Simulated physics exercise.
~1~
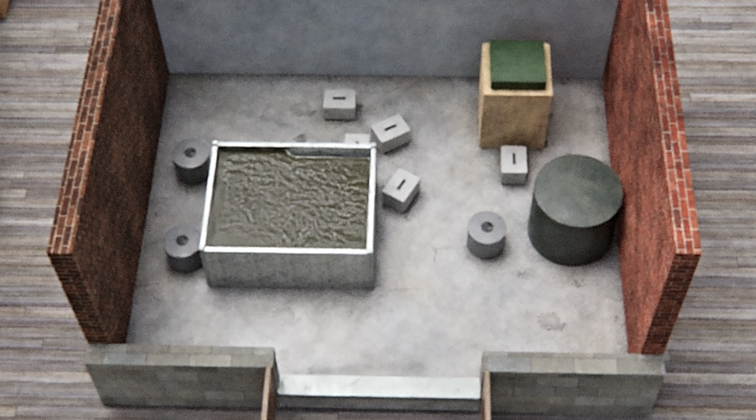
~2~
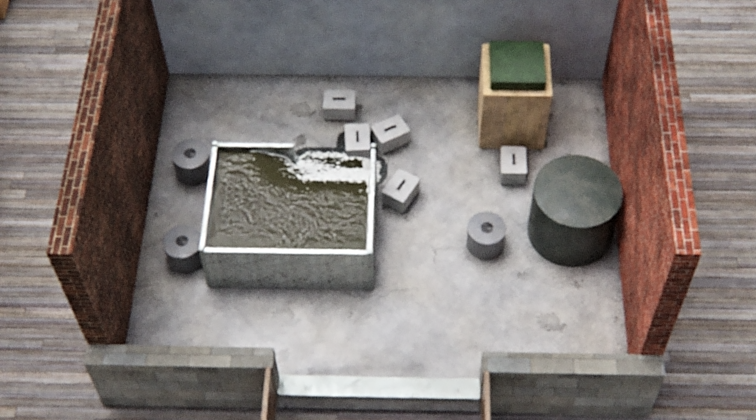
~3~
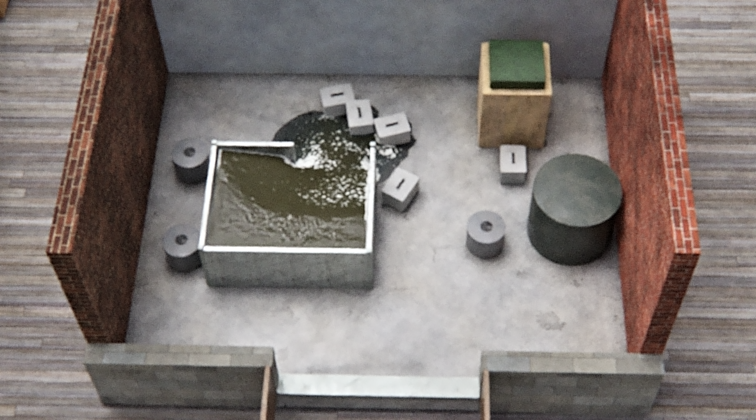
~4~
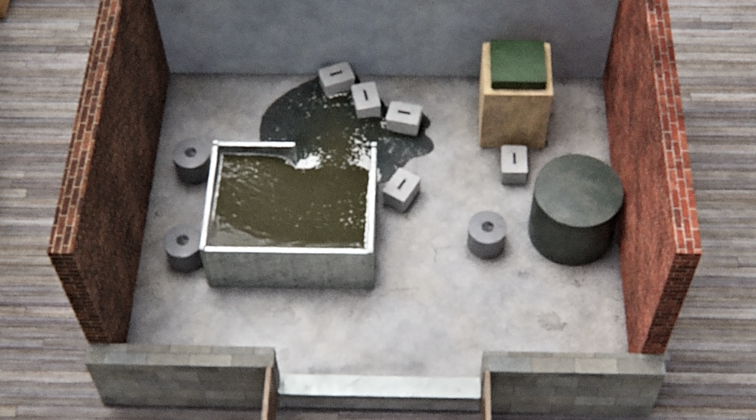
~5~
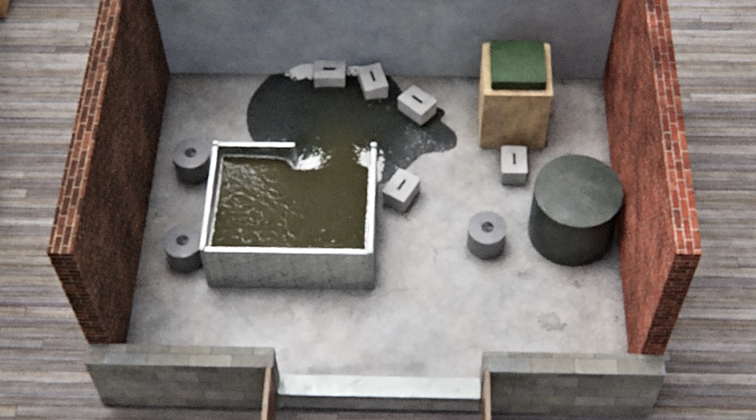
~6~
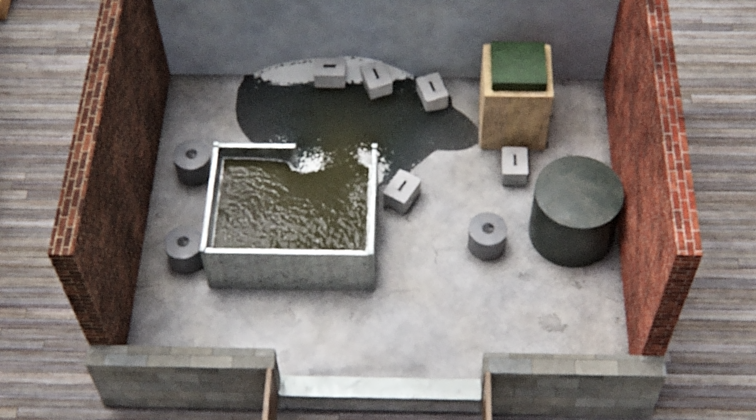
In a walled courtyard, murky water pours through a gap in the back of a rectangular tank and spreads across the floor toward the rear wall, pushing three small grey blocks backward and to the right while the other objects stay still.
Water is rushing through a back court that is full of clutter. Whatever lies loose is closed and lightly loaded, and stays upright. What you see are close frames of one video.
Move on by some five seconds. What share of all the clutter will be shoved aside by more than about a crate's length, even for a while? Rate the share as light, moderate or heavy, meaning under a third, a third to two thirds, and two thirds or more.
Heavy.
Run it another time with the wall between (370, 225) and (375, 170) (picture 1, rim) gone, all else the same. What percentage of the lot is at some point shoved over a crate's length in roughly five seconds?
50 percent, give or take.
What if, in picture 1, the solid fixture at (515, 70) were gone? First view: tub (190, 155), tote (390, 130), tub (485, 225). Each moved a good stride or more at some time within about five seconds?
Taking them in turn, the first traveled far, the second traveled far, and the third stayed within range.
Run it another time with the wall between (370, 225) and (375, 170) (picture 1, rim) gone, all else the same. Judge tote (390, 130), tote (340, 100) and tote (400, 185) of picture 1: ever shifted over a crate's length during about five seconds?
As listed: No, pushed that far, shifted that much.
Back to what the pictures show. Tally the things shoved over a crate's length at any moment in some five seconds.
Count: 7.
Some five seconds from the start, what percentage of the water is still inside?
Something like 96 per cent, give or take.
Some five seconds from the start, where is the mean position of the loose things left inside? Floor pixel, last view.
(367, 235).
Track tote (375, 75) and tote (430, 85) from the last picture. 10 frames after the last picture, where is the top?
The first top is close to (442, 65) and the second close to (472, 68).
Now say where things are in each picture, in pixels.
A tote at (357, 147) rests on the ground; a tote at (390, 128), on the bottom; 0 of 8 have shifted, in the first picture.
A tote at (358, 137) rests on the ground, close to its start; a tote at (390, 128), on the bottom; 1 of 8 have shifted, in the second picture.
A tote at (359, 113), on the bottom, a stride from its start; a tote at (392, 125) rests on the ground, close to its start; 2 of 8 have shifted, in the third picture.
A tote at (366, 95), on the bottom, a stride from its start; a tote at (404, 113), on the bottom, close to its start; 3 of 8 have shifted, in the fourth picture.
A tote at (373, 77), on the bottom, a stride from its start; a tote at (417, 100), on the bottom, a stride from its start; 3 of 8 have shifted, in the fifth picture.
A tote at (376, 74) floats, a stride from its start; a tote at (432, 87) rests on the ground, a stride from its start; 3 of 8 have shifted, in the sixth picture.
A moment on, 2 of 8 are well off their spots; 2 afloat.
Next, 3 of 8 are well off their spots; 3 afloat.
Later, 6 of 8 are well off their spots; 6 afloat.
In the end, 7 of 8 are well off their spots, and 7 have been at some point; 7 afloat.
